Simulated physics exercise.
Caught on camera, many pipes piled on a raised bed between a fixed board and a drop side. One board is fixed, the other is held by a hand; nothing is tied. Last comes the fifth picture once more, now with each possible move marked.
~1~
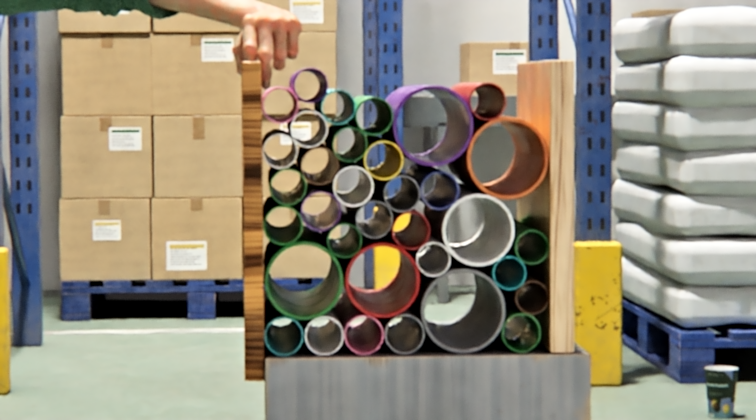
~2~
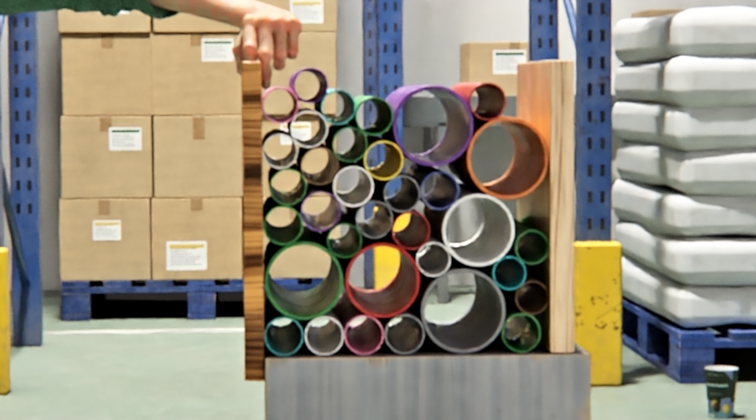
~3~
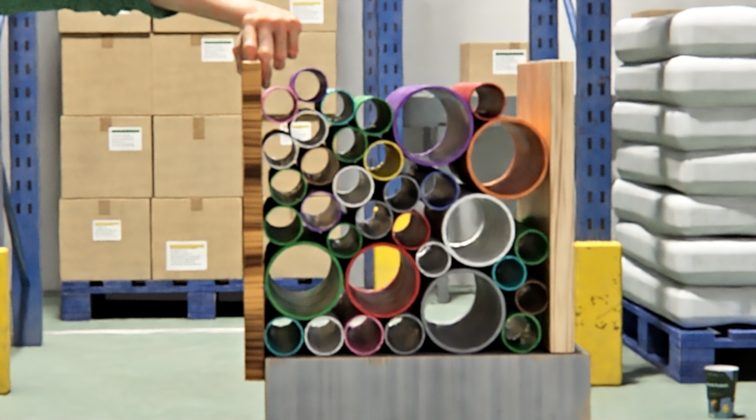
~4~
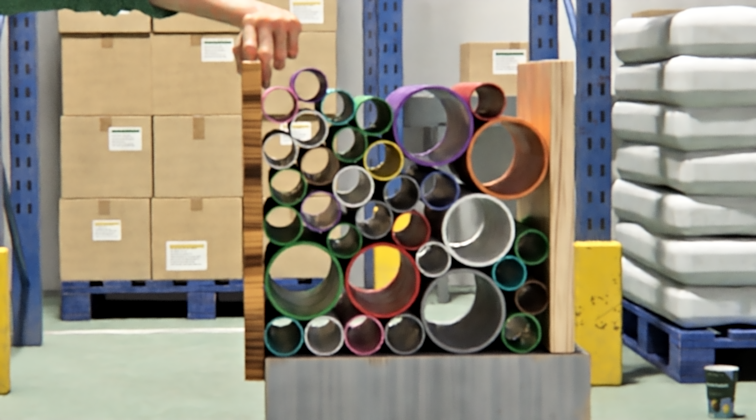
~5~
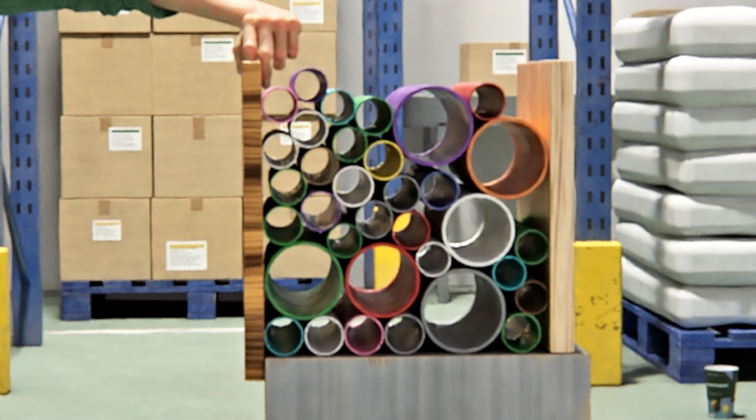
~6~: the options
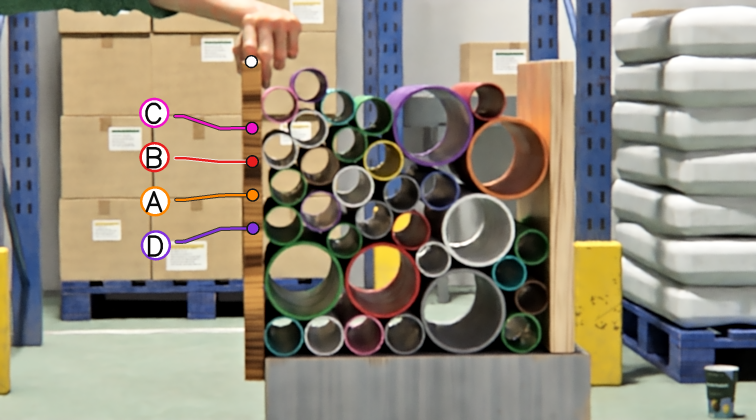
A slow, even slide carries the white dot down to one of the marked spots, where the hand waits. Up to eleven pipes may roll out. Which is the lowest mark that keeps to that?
It can be let down to D.
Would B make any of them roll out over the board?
Yes, at B.
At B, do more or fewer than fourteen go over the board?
Fewer than fourteen.
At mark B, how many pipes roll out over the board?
With B, two.
On the copy, A at (253, 195); B at (252, 162); C at (252, 128); D at (253, 228); the white dot at (251, 62).
On D. First, top of the board (262, 137).
Then, top of the board (263, 225).
Finally, top of the board (263, 228), nine out over the board.
By contrast, A about five out over the board; B two out over the board; C none out over the board.
